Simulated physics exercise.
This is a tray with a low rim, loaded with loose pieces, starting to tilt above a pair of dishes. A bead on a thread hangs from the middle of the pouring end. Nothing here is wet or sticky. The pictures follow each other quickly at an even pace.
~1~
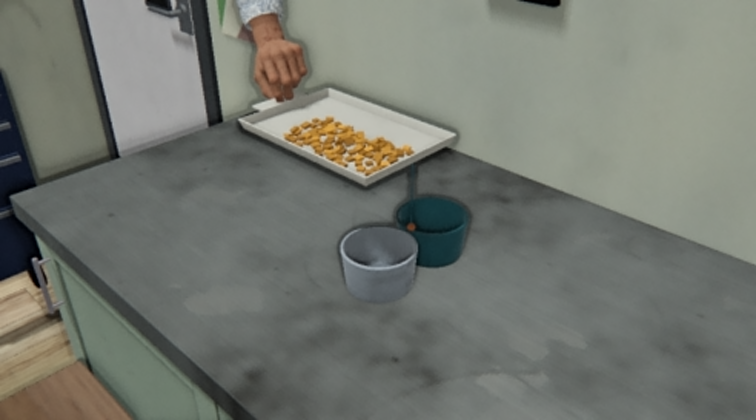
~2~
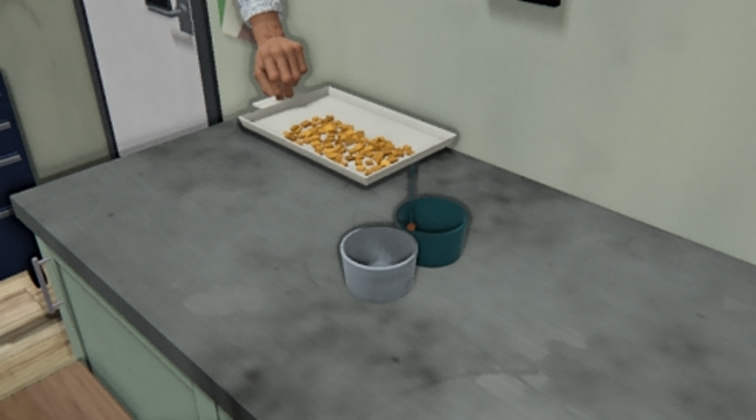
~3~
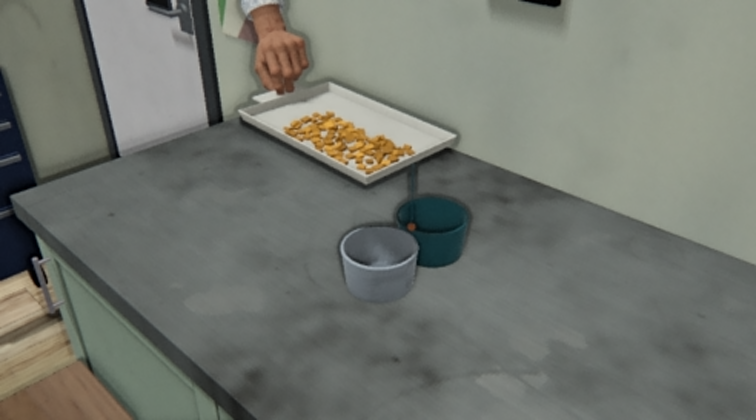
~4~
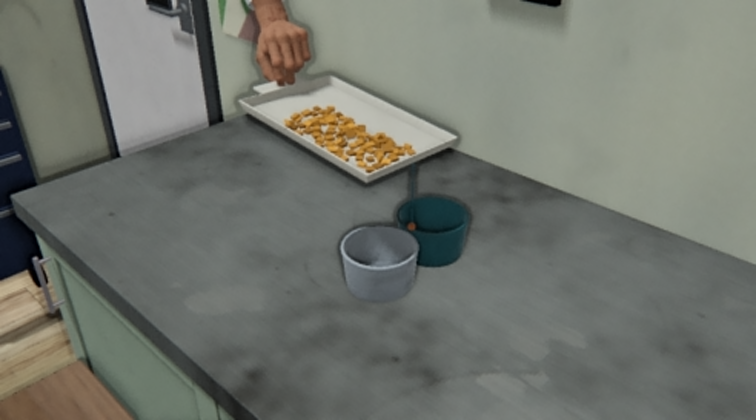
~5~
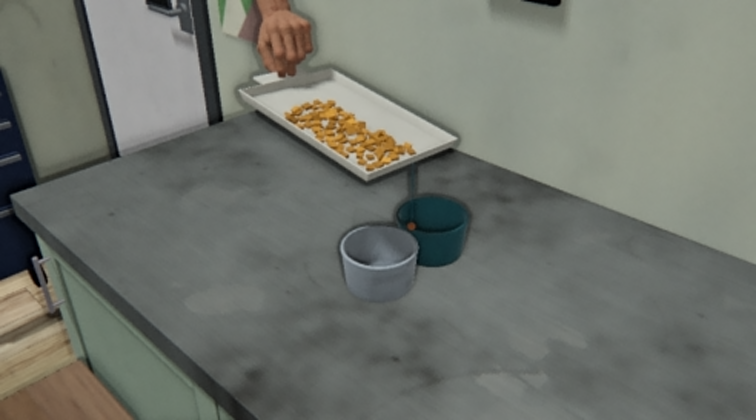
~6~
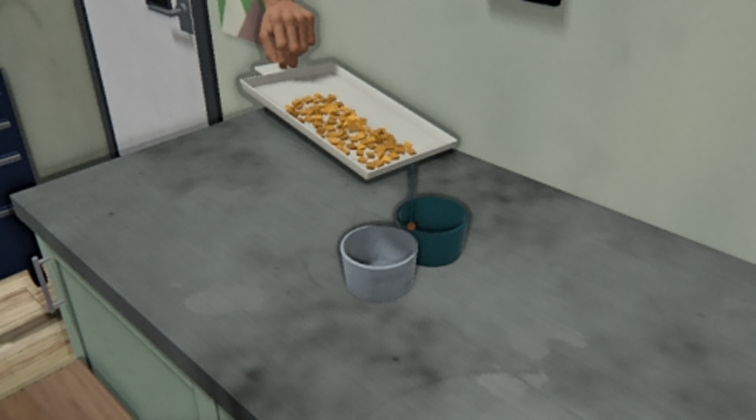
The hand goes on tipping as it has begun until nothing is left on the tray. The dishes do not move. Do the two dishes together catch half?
They take the larger part between them.
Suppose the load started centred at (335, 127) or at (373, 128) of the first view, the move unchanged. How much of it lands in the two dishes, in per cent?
The first gives 80 %, the second 90 %.
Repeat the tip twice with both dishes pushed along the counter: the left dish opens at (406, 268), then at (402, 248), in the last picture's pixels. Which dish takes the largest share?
The first try: The dish on the right. The second: The right-hand dish.
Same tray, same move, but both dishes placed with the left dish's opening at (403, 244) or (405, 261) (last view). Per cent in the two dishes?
Near 90 % and 90 %.
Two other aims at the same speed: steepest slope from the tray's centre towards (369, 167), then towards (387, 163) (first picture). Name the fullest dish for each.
One: The left one. Two: The left one.
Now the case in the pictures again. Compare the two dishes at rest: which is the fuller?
Fuller: The dish on the right.
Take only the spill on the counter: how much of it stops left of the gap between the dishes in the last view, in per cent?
It comes to 0 per cent or so.
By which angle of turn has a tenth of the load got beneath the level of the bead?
Near 75 degrees.
Soon after the last picture, tray tipped steeply; nearly all on the tray; a stray few outside both; a stray few in the air.
A little later, tray tipped right over; a small part on the tray; about half in the right dish; a small part outside both; about a quarter in the air.
Later still, tray tipped past a quarter turn; most in the right dish; a small part outside both.
At rest, tray tipped past a quarter turn; none in the left dish; most in the right dish; a small part outside both.
